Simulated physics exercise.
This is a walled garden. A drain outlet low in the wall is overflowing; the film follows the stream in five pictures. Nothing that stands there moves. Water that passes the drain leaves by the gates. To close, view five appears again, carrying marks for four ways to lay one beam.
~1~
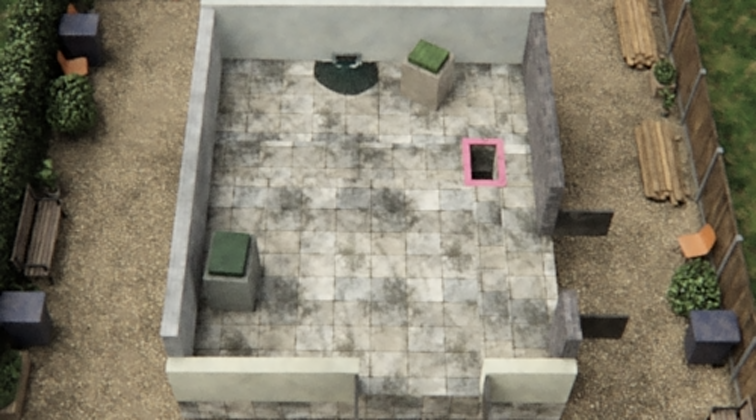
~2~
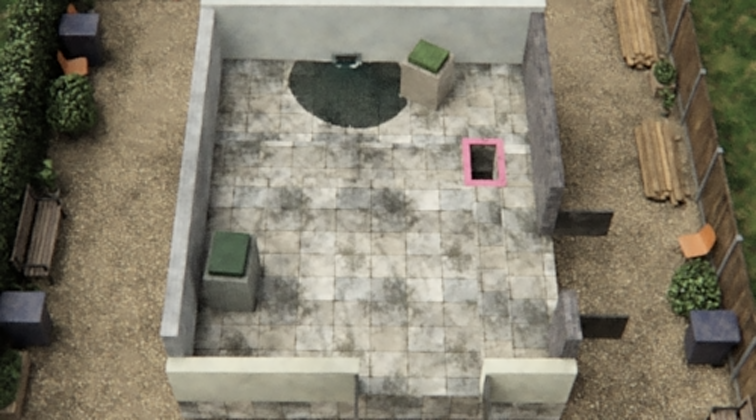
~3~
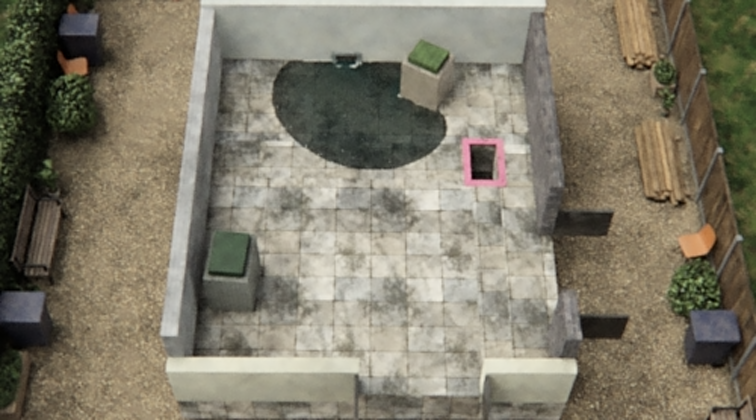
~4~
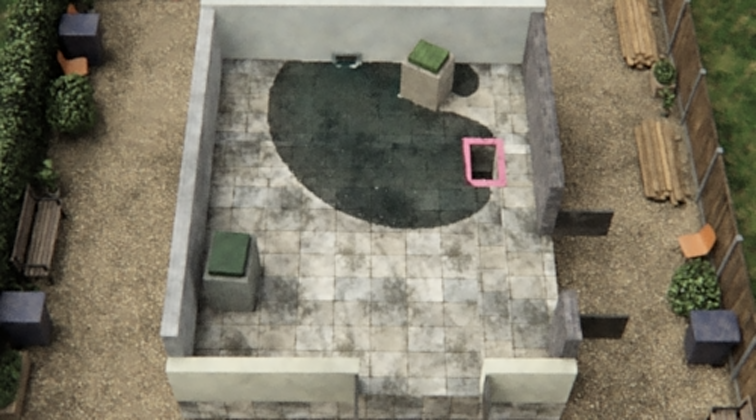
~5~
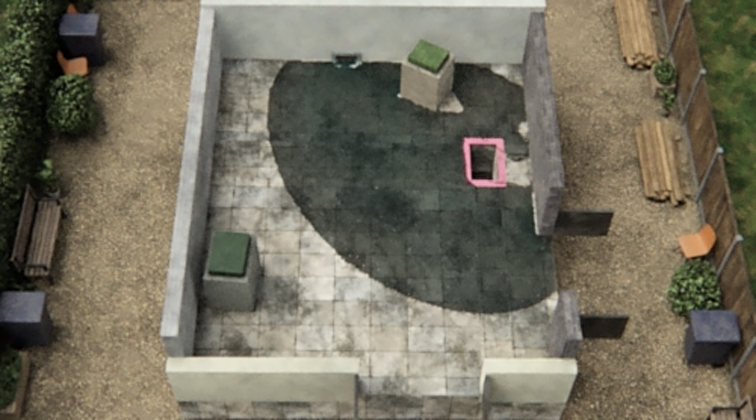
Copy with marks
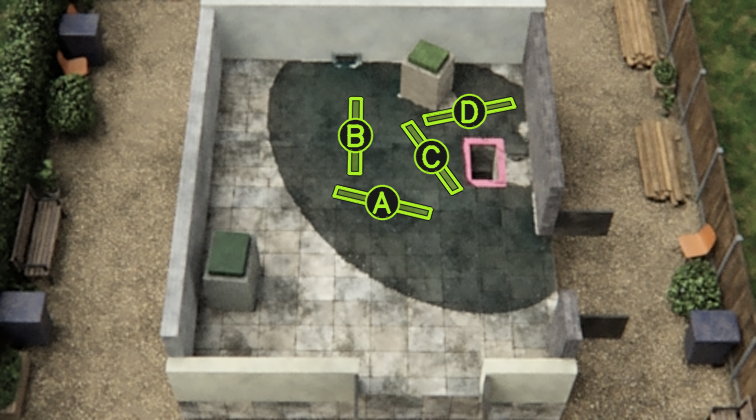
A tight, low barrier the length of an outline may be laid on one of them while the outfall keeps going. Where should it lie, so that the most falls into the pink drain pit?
A works best here.
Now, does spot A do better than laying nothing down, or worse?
It is better.
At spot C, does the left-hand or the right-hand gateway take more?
The right one.
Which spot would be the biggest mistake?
Spot C.
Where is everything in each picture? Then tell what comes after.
The first frame shows outfall at (347, 57); pink drain pit at (484, 162); open gate at (420, 381); open gate at (543, 284); front seen at (372, 82), 2 % of the ground wet; pink drain pit still dry.
The second frame shows front seen at (395, 113), 7 % of the ground wet; pink drain pit still dry.
The third frame shows front seen at (438, 142), 16 % of the ground wet; pink drain pit still dry.
The fourth frame shows front seen at (458, 215), 28 % of the ground wet; pink drain pit taking water.
The fifth frame shows front seen at (541, 292), 44 % of the ground wet; pink drain pit taking water.
On the marked copy, A from (335, 191) to (429, 213); B from (354, 173) to (356, 98); C from (407, 123) to (456, 191); D from (425, 120) to (512, 102).
With A, about 29 % of the stream goes into the pink drain pit, about 71 % out by the gates.
With B, about 19 % of the stream goes into the pink drain pit, about 81 % out by the gates.
With C, about 12 % of the stream goes into the pink drain pit, about 88 % out by the gates.
With D, about 18 % of the stream goes into the pink drain pit, about 82 % out by the gates.
